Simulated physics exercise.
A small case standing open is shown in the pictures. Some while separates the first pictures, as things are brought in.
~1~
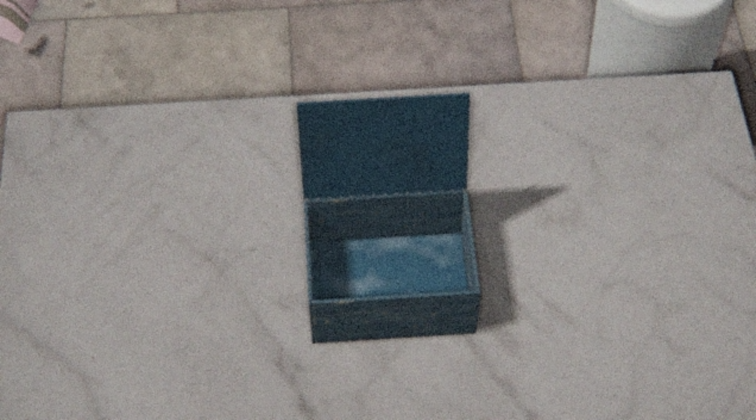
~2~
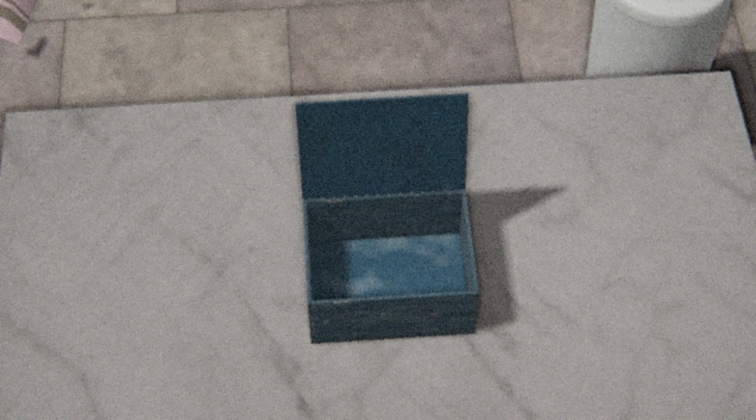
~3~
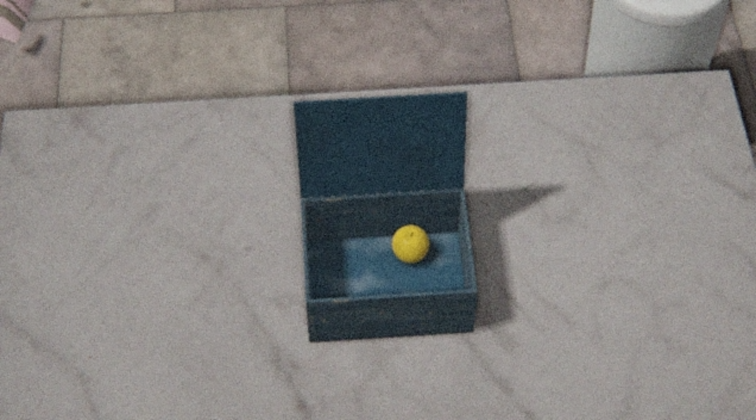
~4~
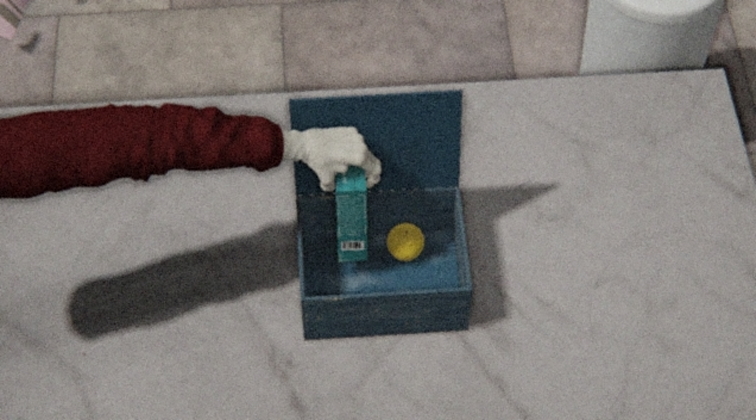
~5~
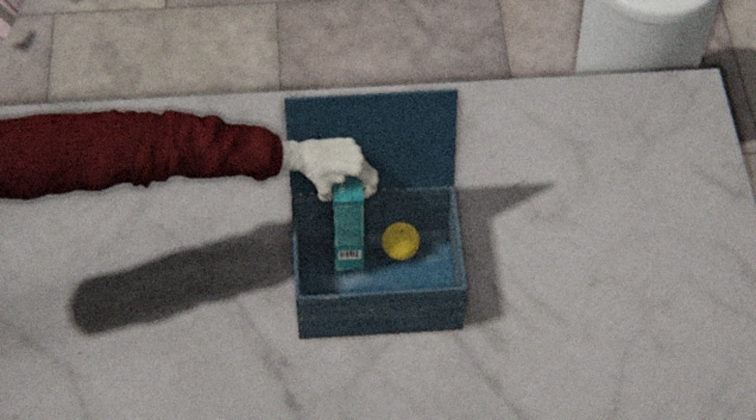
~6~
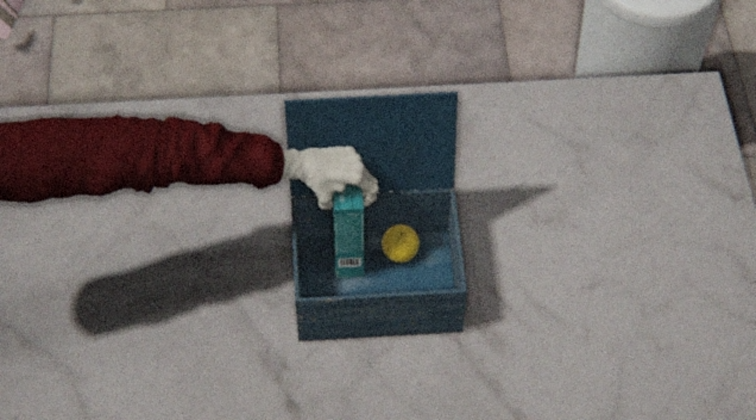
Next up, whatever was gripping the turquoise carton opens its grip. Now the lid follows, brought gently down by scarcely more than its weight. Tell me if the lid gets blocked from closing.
It gets blocked and stays up.
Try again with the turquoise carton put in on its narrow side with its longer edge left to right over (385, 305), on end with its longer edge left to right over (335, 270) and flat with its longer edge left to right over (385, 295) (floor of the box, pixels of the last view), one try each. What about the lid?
In order: Lid shuts, lid stays open, lid shuts.
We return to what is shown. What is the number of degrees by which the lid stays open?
About 20°.
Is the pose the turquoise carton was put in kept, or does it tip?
It ends up leaning.
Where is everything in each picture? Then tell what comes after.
In the first frame, the last thing is not in view yet.
In the second frame, the last thing is not in view yet.
In the third frame, the last thing is not in view yet; yellow apple (411, 244).
In the fourth frame, still above its spot; turquoise carton (352, 211); yellow apple (406, 242).
In the fifth frame, still above its spot; turquoise carton (349, 221); yellow apple (401, 241).
In the sixth frame, in place under the hand; turquoise carton (349, 229); yellow apple (401, 244).
Then, 1.30 s after the last picture, lid 80° above the rim.
Then, 1.70 s after the last picture, lid 52° above the rim; turquoise carton tipped 13° from how it was near (349, 239).
Then, 1.90 s after the last picture, lid 29° above the rim; turquoise carton tipped 35° from how it was near (350, 261).
At rest, lid 21° above the rim; tipped over in the box, turquoise carton; yellow apple in place. Seen from the same camera at the end, turquoise carton near (351, 267).
